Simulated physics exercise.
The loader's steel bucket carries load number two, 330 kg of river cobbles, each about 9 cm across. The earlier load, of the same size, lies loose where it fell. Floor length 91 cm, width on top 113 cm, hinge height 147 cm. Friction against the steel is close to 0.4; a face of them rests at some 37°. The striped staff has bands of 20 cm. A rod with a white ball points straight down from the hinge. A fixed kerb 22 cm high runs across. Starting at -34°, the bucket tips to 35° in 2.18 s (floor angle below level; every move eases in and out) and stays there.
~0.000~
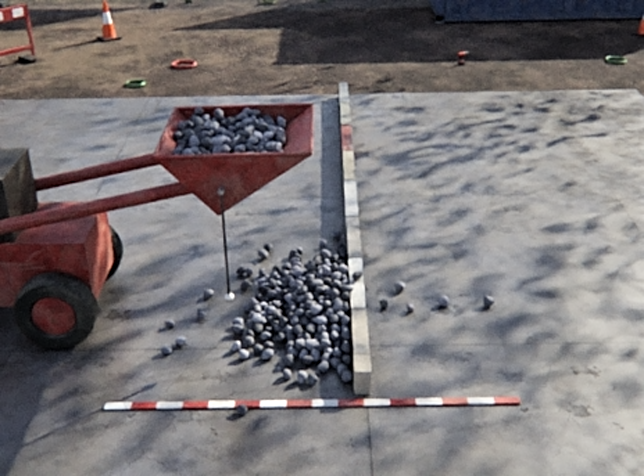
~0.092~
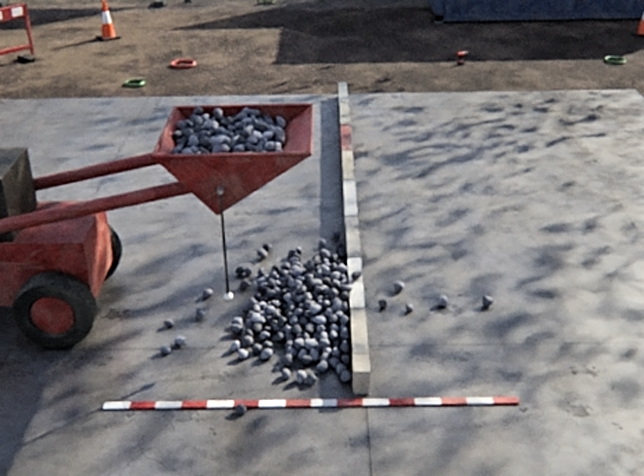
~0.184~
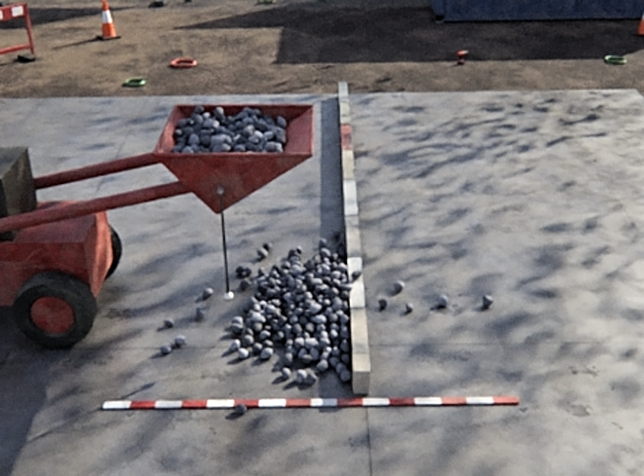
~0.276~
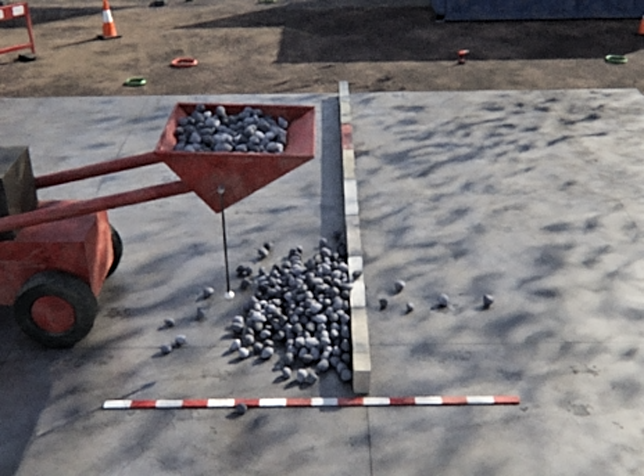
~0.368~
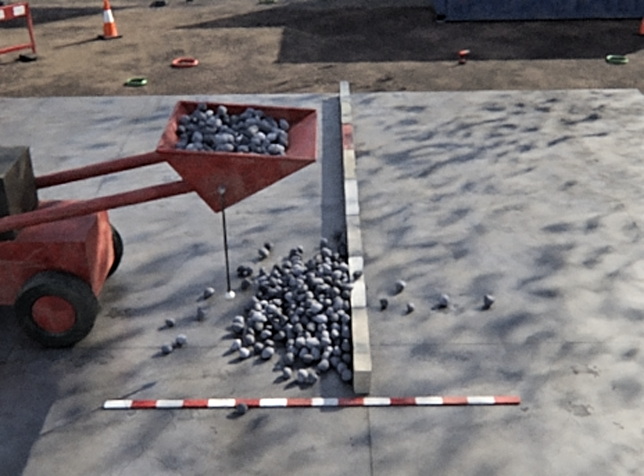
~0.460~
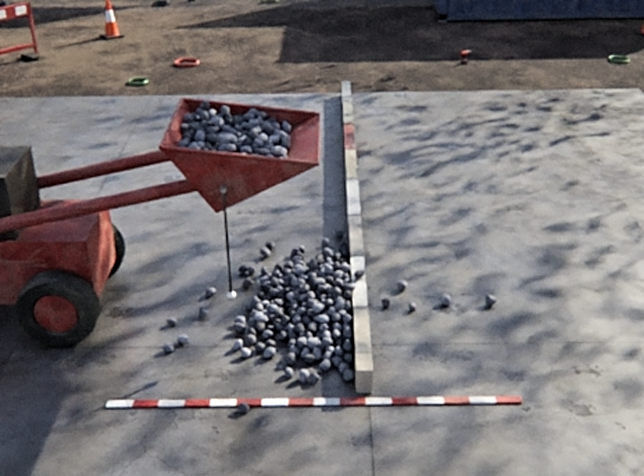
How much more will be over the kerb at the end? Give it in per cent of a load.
About 45 per cent.
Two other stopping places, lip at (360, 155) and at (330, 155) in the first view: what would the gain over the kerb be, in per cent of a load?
About 100 and 65 per cent.
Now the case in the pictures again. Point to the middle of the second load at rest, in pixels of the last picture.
Their middle is at about (354, 292).
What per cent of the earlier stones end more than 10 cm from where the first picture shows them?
Roughly 5 per cent of them.
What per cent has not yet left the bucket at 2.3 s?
It holds some 30 per cent.
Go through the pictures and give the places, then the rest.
The first picture shows lip at (312, 154), floor tilted -34°, highest stones at (228, 120). The earlier load is highest near (336, 284), 26 cm above ground level, 99 % on this side of the kerb, 1 % over the kerb.
In the second picture, the bucket is at -34°, its lip at (311, 154); the top of the load is at (227, 119); the stones move at 0.0 m/s on average.
In the third picture, the bucket is at -33°, its lip at (312, 155); the top of the load is at (224, 119); the stones move at 0.1 m/s on average.
In the fourth picture, the bucket is at -31°, its lip at (314, 157); the top of the load is at (226, 118); the stones move at 0.1 m/s on average.
The fifth picture shows lip at (316, 160), floor tilted -29°, highest stones at (213, 119); the stones move at 0.1 m/s on average.
The sixth picture shows lip at (319, 164), floor tilted -26°, highest stones at (209, 118); the stones move at 0.1 m/s on average.
After 1.6 s the floor is at 24°; in per cent of one load, 99 in the bucket, 99 on this side of the kerb, 1 over the kerb; the foremost stones are at (400, 297).
After 2.3 s the floor is at 35°; in per cent of one load, 32 in the bucket, 161 on this side of the kerb, 6 over the kerb; the foremost stones are at (419, 299).
After 2.6 s the floor is at 35°; in per cent of one load, 2 in the bucket, 172 on this side of the kerb, 26 over the kerb; the foremost stones are at (460, 301).
After 5.3 s the floor is at 35°; in per cent of one load, 0 in the bucket, 153 on this side of the kerb, 47 over the kerb; the foremost stones are at (527, 294). Net gain over the kerb, 45.
